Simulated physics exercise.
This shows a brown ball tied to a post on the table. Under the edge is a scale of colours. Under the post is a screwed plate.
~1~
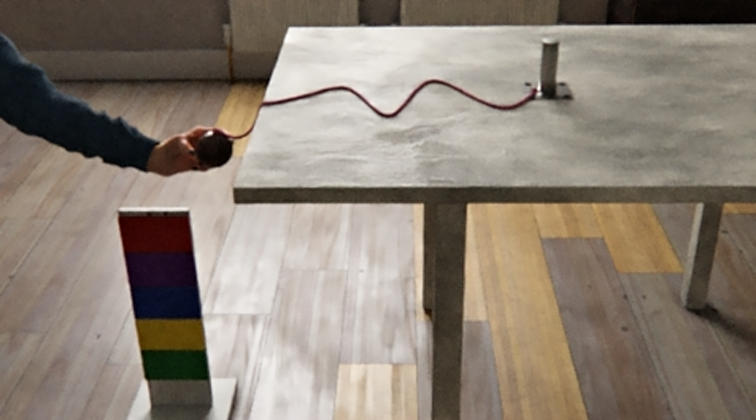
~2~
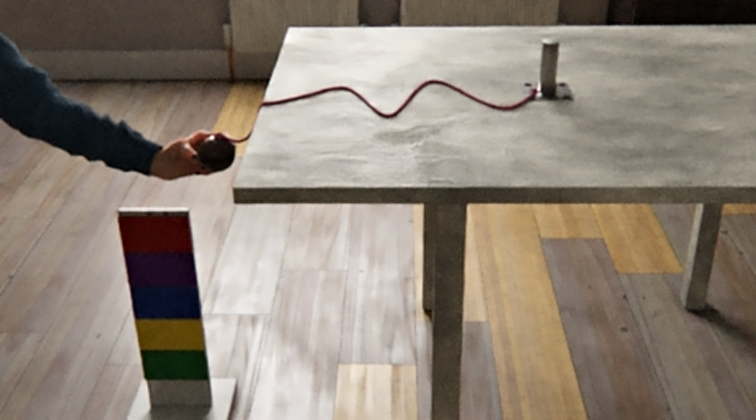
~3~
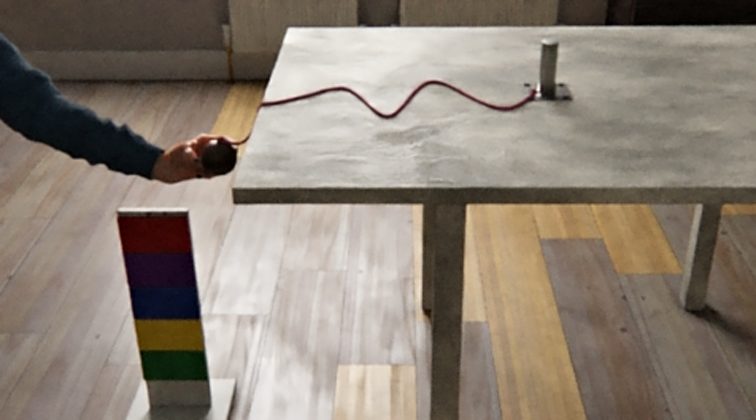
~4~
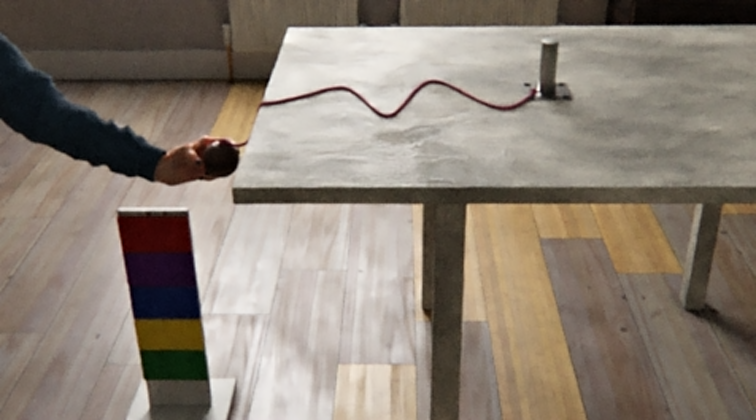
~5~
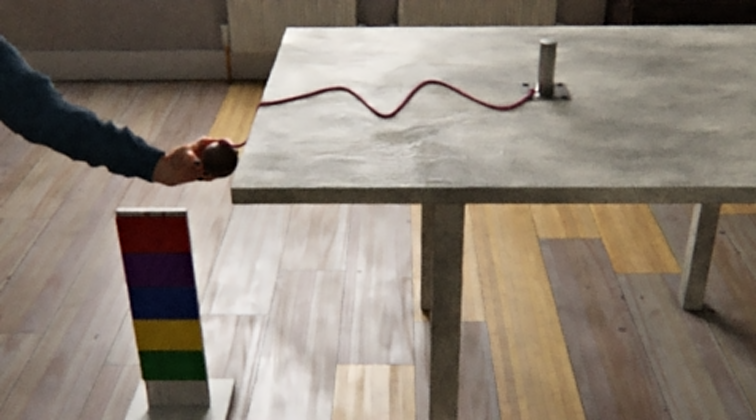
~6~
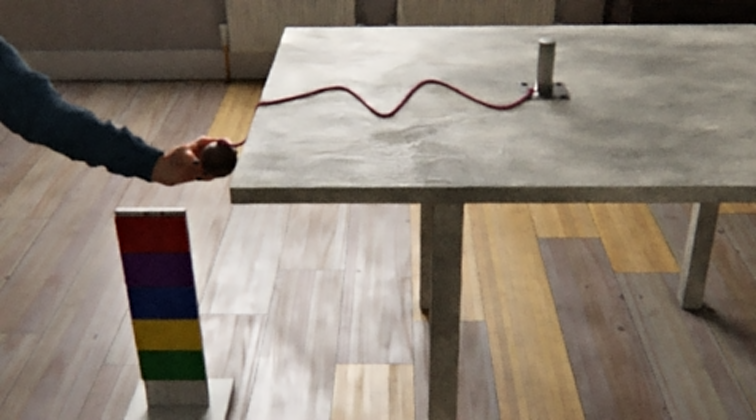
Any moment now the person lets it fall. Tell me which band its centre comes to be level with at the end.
Its centre comes to be level with the yellow band.
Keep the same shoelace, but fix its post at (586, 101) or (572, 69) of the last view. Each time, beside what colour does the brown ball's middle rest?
Result 1: Blue. Result 2: Blue.
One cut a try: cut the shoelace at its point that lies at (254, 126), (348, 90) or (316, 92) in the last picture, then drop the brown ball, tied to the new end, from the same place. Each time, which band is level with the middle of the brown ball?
The bands would be blue, no band and red, in that order.
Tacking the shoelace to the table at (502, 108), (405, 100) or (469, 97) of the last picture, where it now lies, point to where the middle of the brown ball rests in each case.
That would be (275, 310) for the first, (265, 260) for the second and (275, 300) for the third.
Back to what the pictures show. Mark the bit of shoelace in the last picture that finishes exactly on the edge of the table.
It's near (379, 114) in the last picture.
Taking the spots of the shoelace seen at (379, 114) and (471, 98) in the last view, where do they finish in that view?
To (259, 107) for the first and to (435, 94) for the second.
Early on, ball near (243, 318); level with yellow.
Midway, ball near (302, 315); level with yellow.
Near the end, ball near (263, 328); level with yellow.
Finally, ball near (281, 324); level with yellow. At yellow.
